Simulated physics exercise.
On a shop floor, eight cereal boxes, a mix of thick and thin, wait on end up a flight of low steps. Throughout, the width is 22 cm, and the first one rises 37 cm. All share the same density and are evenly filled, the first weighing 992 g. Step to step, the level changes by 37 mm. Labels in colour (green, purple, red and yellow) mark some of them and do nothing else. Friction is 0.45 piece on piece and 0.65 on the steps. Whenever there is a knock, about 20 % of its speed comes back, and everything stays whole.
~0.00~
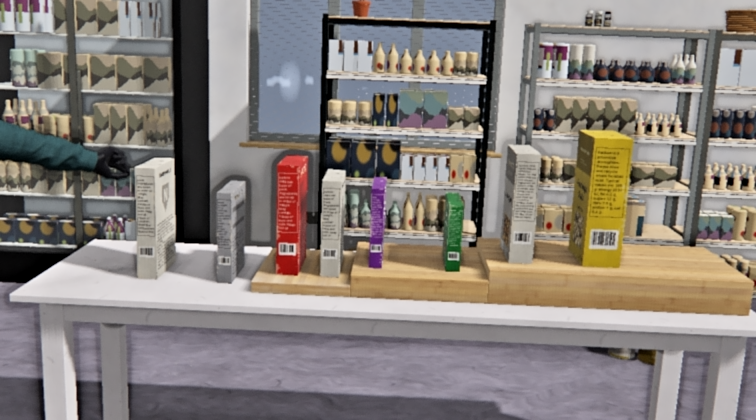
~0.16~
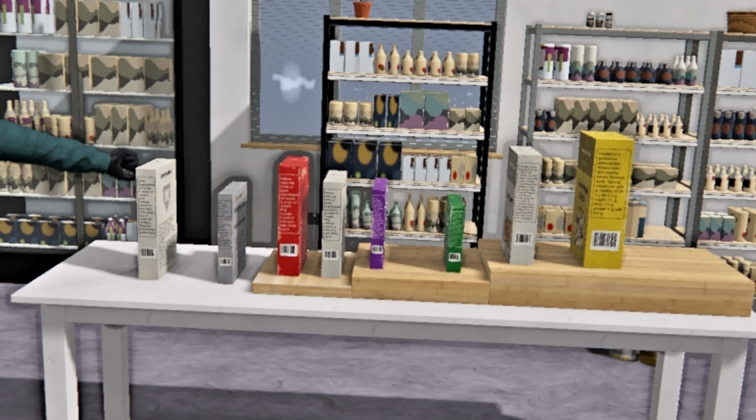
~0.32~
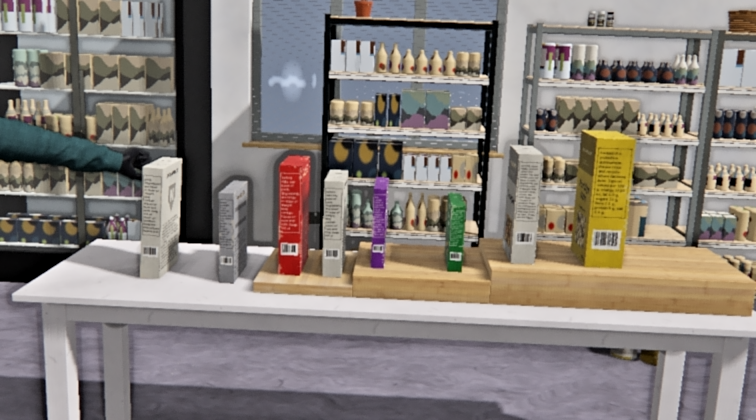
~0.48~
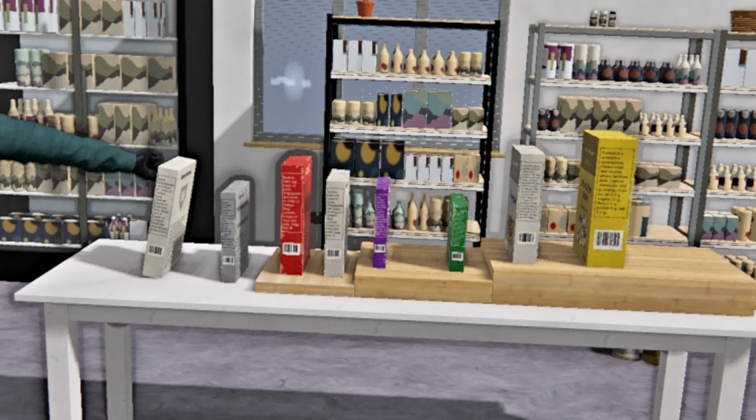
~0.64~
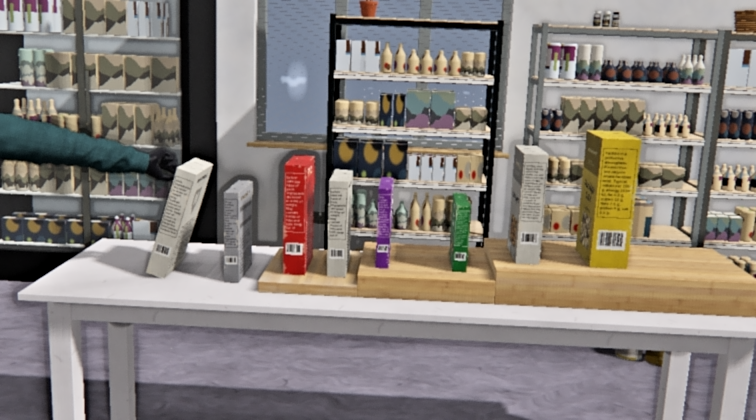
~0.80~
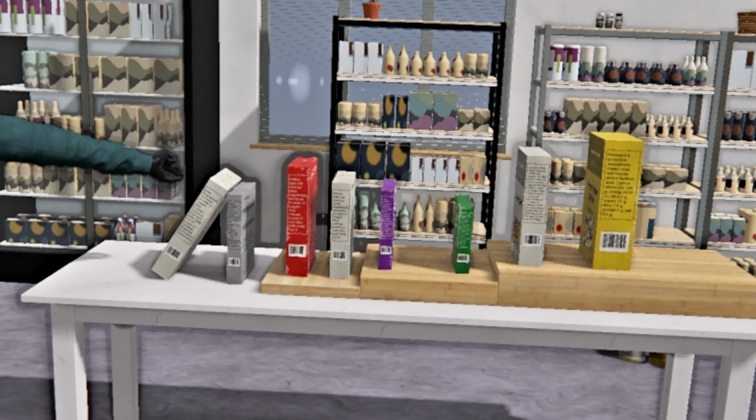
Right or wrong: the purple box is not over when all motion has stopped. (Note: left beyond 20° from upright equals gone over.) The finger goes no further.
Wrong, it ends over.
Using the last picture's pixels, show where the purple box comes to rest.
About (429, 249).
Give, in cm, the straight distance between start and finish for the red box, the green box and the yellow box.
Red 20 cm, green 10 cm, yellow 0 cm.
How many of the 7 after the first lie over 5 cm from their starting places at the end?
6.
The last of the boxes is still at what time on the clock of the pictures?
Around 2.0 s.
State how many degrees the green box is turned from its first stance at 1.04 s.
Near 0 degrees from where it started.
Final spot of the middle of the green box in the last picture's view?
Roughly (496, 245).
After 1.04 s, 1 of the 7 other boxes over; purple box unmoved.
After 1.38 s, 3 of the 7 other boxes over; purple box 13° from how it stood; red box 36° from how it stood.
After 1.62 s, 5 of the 7 other boxes over; purple box lying flat; red box 61° from how it stood.
In the end (2.4 s), 6 of the 7 other boxes over; purple box lying flat; green box 61° from how it stood; red box 58° from how it stood. One left standing. From the last view, middles, purple box near (429, 249), green box near (496, 245).
